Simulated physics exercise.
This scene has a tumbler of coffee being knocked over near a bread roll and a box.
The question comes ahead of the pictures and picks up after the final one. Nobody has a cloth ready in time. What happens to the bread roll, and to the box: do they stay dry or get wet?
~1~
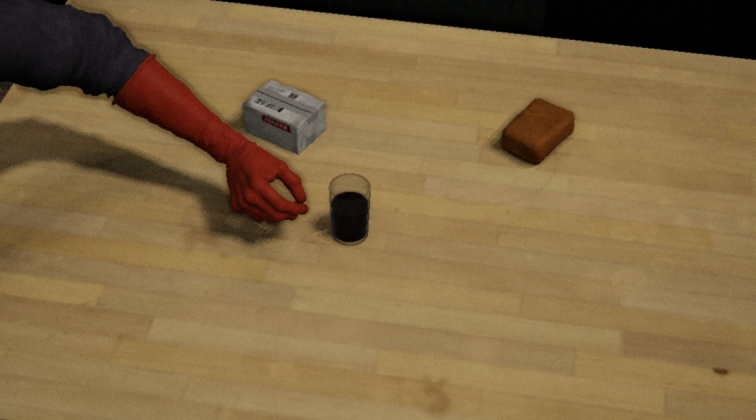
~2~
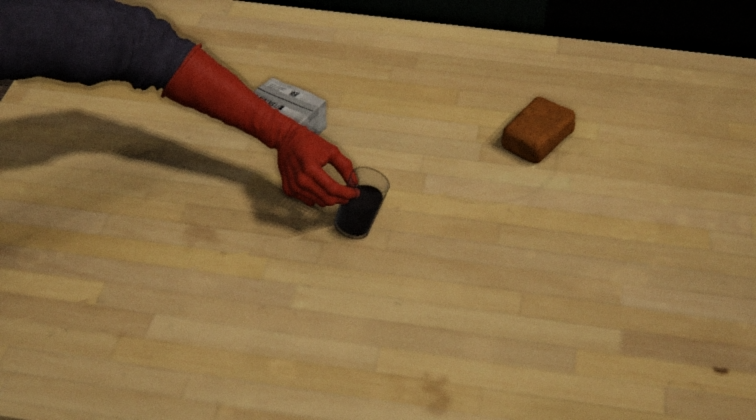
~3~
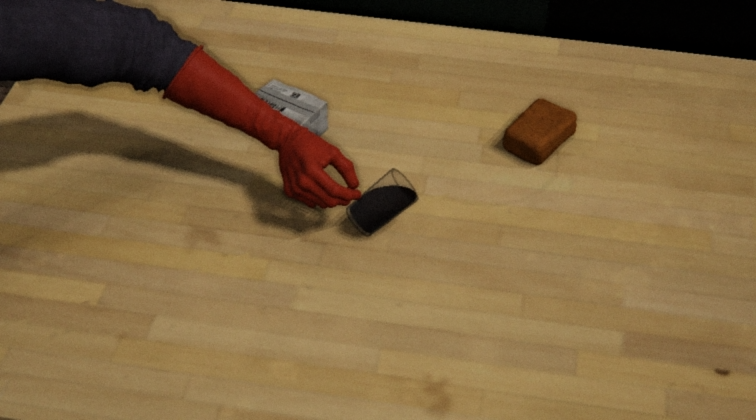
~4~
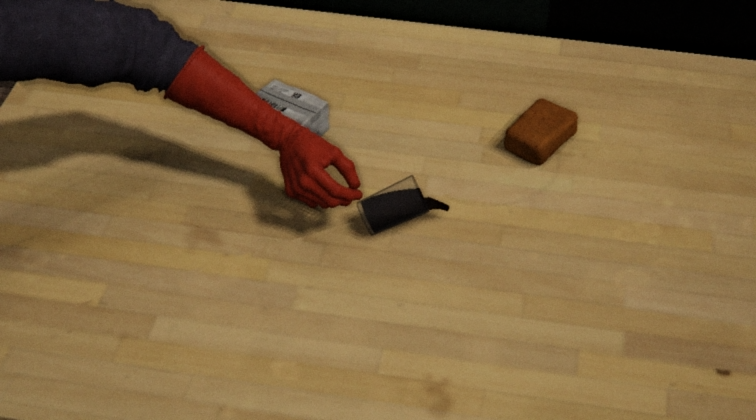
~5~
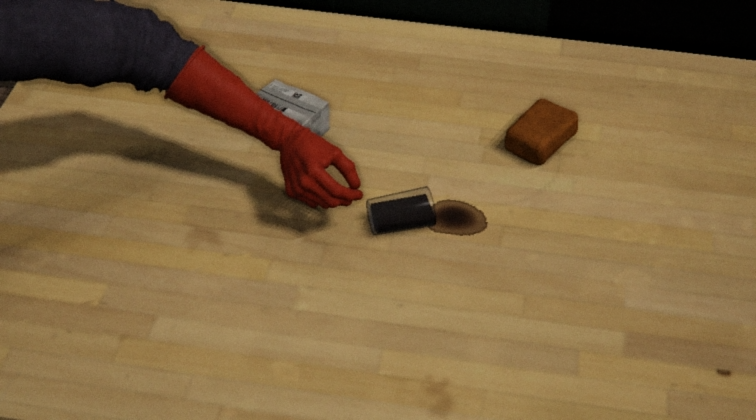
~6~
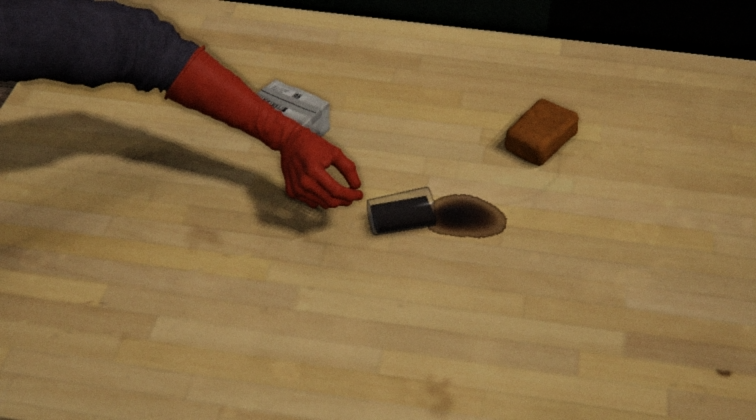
The bread roll gets wet. The box stays dry.
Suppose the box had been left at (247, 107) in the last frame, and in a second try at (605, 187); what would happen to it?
On the first try it keeps clear of the spill, and on the second it is hit by the spill.
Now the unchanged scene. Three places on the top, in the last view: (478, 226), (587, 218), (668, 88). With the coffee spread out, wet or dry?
Taking them in order, I'd say covered, covered and safe.
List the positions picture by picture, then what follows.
In the first picture, it stands upright; tumbler (350, 209) about two thirds full; bread roll (539, 119); box (284, 102).
The second picture shows fingers against its side; tumbler about two thirds full, surface at (363, 198).
In the third picture, it is falling; tumbler (383, 202) tipped 50°; box (286, 101).
In the fourth picture, it is falling; tumbler (395, 205) tipped 70°; bread roll (543, 119).
In the fifth picture, it is down; tumbler (403, 211) tipped 85°; a puddle starts at (454, 218).
In the sixth picture, it is down; tumbler (403, 211) tipped 85°; a puddle starts at (462, 217); bread roll (543, 120); box (288, 101).
A moment on, the puddle covers about as much as a plate; the bread roll is reached; the box is untouched.
Further on, the puddle covers about as much as a tray; the bread roll is reached; the box is untouched.
When it is over, the puddle covers about as much as a tray; the bread roll is reached; the box is untouched.
